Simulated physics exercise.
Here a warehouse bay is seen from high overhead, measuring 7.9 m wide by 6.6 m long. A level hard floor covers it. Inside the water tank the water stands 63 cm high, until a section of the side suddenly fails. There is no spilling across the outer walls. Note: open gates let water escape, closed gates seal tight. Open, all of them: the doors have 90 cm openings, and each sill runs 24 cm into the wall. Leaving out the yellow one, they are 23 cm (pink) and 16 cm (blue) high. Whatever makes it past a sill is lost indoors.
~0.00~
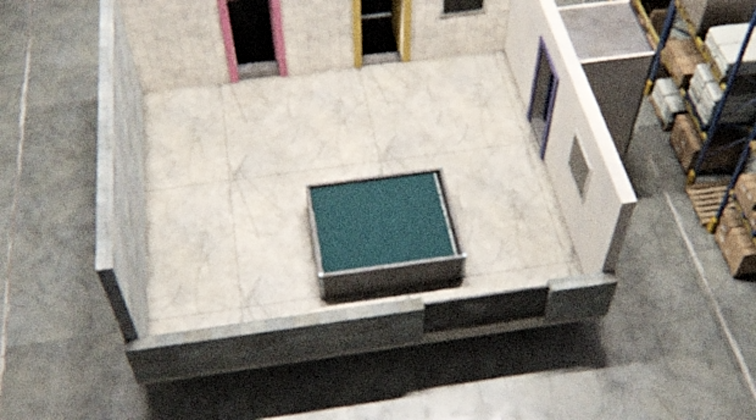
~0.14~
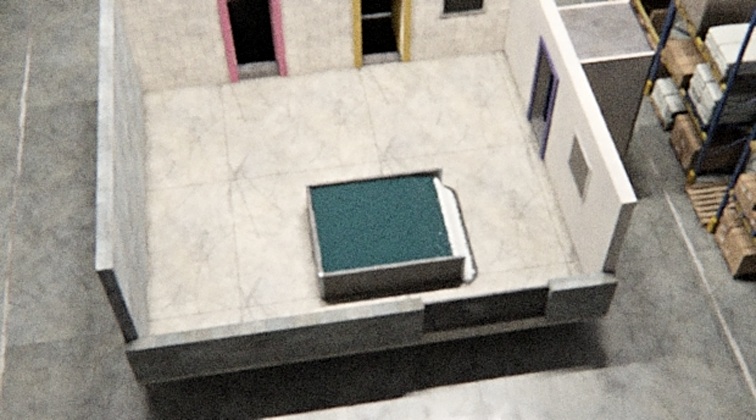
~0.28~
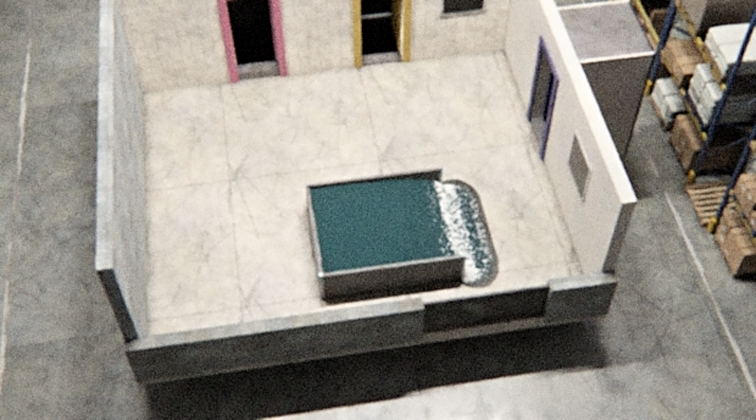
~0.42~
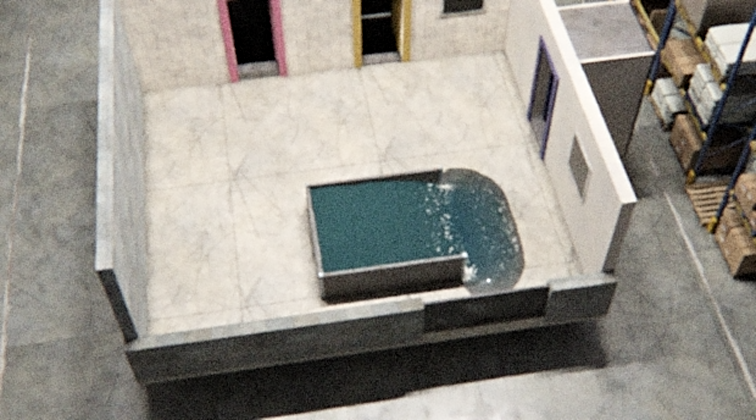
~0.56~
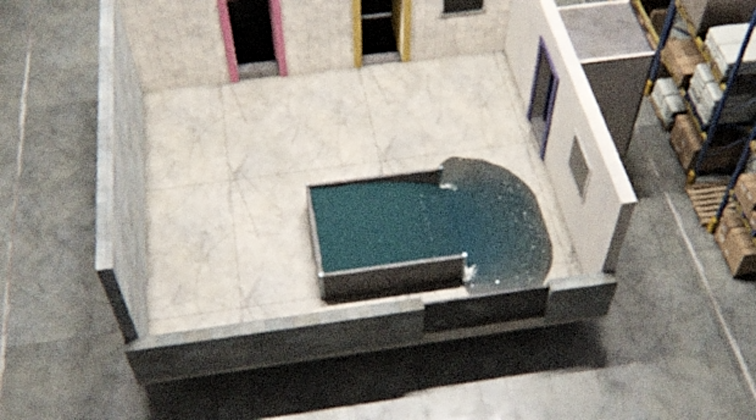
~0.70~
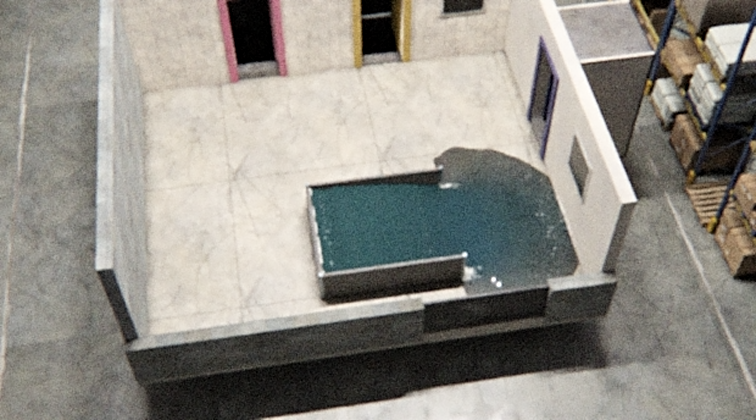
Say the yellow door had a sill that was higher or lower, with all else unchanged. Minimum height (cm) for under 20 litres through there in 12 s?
Roughly 8.5 cm.
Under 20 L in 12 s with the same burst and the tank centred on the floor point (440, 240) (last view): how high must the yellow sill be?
That setup calls for roughly 8.5 cm.
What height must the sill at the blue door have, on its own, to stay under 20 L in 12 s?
Door blue, min height approx. 14.5 cm.
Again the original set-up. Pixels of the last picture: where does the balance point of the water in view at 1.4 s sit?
Centre estimate: (433, 237) px, approximately.
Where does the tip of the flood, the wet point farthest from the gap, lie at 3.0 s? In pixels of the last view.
At about (499, 53).
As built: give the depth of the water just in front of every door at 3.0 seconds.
In cm - yellow: 0, pink: 0, blue: 18.
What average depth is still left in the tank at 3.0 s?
Close to 17 cm deep on average.
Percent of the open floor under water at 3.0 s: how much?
30 %.
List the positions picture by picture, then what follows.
Still water, 63 cm deep, in the water tank at (383, 222); the yellow door at (382, 29) is dry, in the first frame.
The gap is at (449, 227), the front 0.2 m out at (473, 275); the back of the water tank holds 63 cm, in the second frame.
The front is at (494, 266), 0.7 m from the gap at (449, 228); 1.4 m2 of floor is wet, 63 cm left at the back, in the third frame.
The gap is at (449, 229), the front 1.2 m out at (519, 252); the back of the water tank holds 63 cm, in the fourth frame.
Water pours out at (449, 229) and has run 1.7 m, to (548, 251); about 8 cm deep outside, 63 cm at the back, in the fifth frame.
Water pours out at (449, 229) and has run 2.2 m, to (575, 252); about 6 cm deep outside, 60 cm at the back; the yellow door at (382, 29), 4.8 m from the gap, is still 3.3 m from the nearest water, in the sixth frame.
After 1.4 s water covers 20 % of the floor, deepest (40 cm) near (560, 228); it has not reached the yellow door.
After 3.0 s water covers 30 % of the floor, deepest (36 cm) near (585, 299); it has not reached the yellow door.
After 12.0 s water covers 100 % of the floor, deepest (10 cm) near (257, 112); 5 cm at the yellow door, 23 litres in over its 8 cm sill.
At the yellow door as built, the water arrived by 3.4 s and peaked near 12 cm at 5.0 s.
With a sill of 6.5 cm, 40 litres would have come in within the 12 s; with 10.5 cm, 6 litres. So under 20 litres takes about 8.5 cm.
